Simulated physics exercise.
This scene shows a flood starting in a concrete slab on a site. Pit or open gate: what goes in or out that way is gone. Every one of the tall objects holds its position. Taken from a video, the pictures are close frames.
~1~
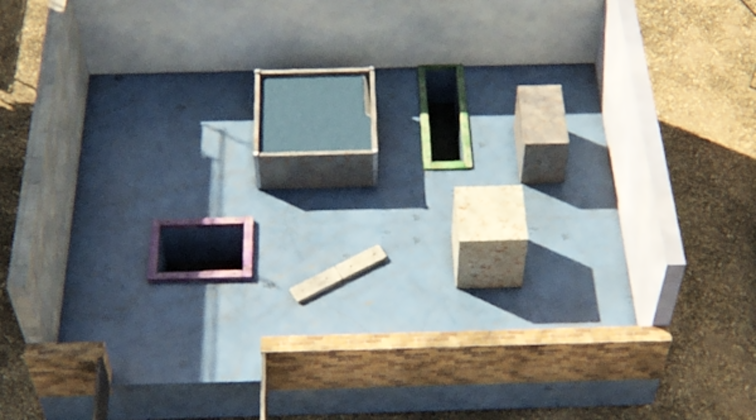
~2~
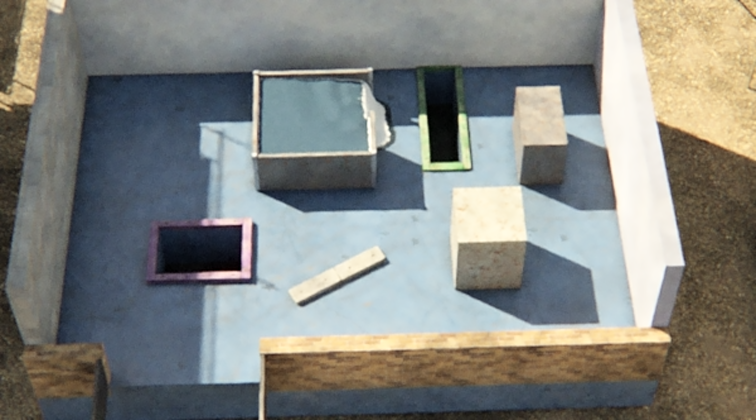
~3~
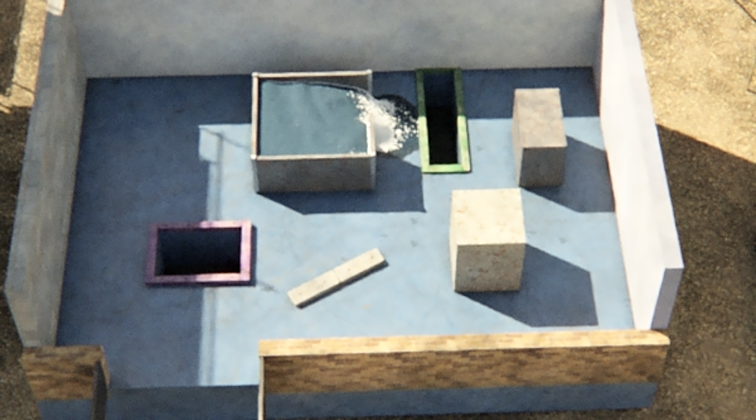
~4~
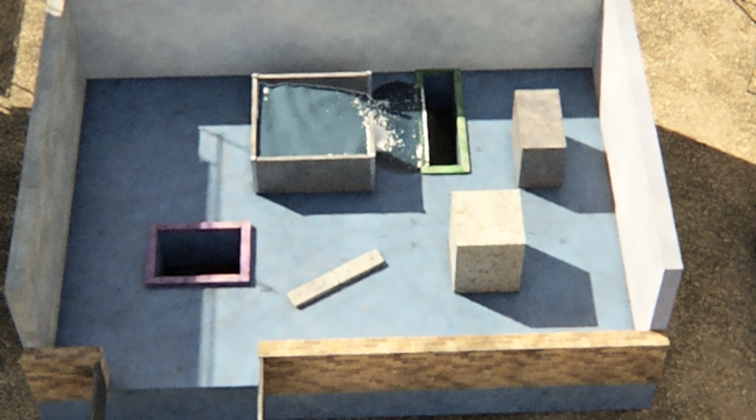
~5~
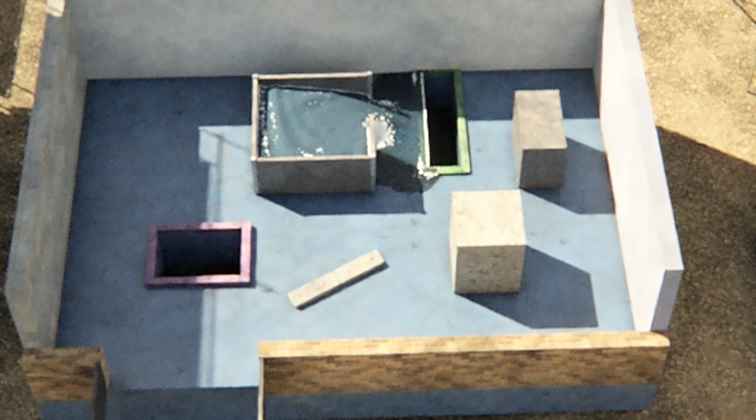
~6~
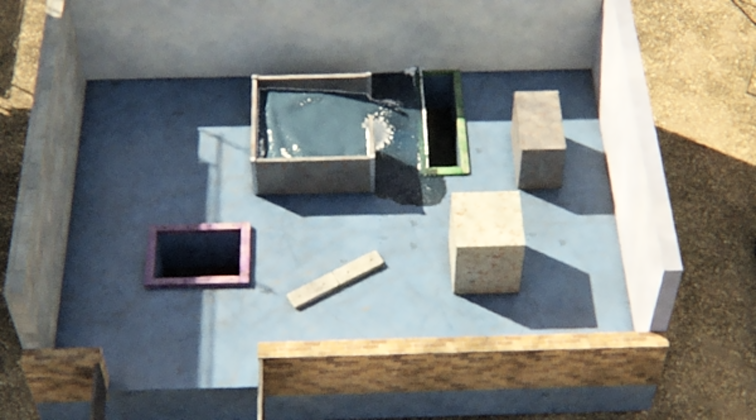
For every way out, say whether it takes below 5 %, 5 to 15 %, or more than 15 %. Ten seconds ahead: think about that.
At the end, I expect the gate to account for a fraction below five per cent; I expect the green pit to account for upward of fifteen per cent; I expect the purple pit to account for a fraction below five per cent.
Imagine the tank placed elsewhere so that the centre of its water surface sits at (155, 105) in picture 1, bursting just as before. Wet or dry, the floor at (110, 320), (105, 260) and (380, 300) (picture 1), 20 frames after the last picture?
In sequence: Unflooded, next unflooded, then unflooded.
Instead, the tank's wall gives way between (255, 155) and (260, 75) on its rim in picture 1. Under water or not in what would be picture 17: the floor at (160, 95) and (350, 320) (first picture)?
The first ends up soaked, the second ends up unsoaked.
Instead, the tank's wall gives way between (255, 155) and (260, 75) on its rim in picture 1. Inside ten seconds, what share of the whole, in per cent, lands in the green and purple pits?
Green takes 6 in a hundred, purple takes 4 in a hundred.
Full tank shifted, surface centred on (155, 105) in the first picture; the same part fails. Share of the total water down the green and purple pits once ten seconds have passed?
So green takes 55 % and purple takes 0 %.
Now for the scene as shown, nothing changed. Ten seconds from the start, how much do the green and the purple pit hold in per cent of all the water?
Near 74 and 0 in a hundred.
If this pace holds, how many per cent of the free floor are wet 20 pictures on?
Around 5 in a hundred.
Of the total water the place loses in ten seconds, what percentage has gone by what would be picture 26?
Estimate: Some 70 %.
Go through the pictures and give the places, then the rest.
The first picture shows the tank at (315, 114) is whole and still.
In the second picture, water pours out at (370, 115) and has run to (383, 145).
In the third picture, water pours out at (369, 118) and has run to (417, 141).
In the fourth picture, water pours out at (369, 120) and has run to (418, 169).
In the fifth picture, water pours out at (369, 120) and has run to (424, 187).
In the sixth picture, water pours out at (368, 120) and has run to (428, 200).
A moment on, water covers 5 % of the floor; the gate 0 %, the green pit 23 %, the purple pit 0 %.
Next, water covers 5 % of the floor; the gate 0 %, the green pit 39 %, the purple pit 0 %.
Then, water covers 5 % of the floor; the gate 0 %, the green pit 54 %, the purple pit 0 %.
Later, water covers 10 % of the floor; the gate 0 %, the green pit 68 %, the purple pit 0 %.
In the end, water covers 15 % of the floor; the gate 0 %, the green pit 75 %, the purple pit 0 %.
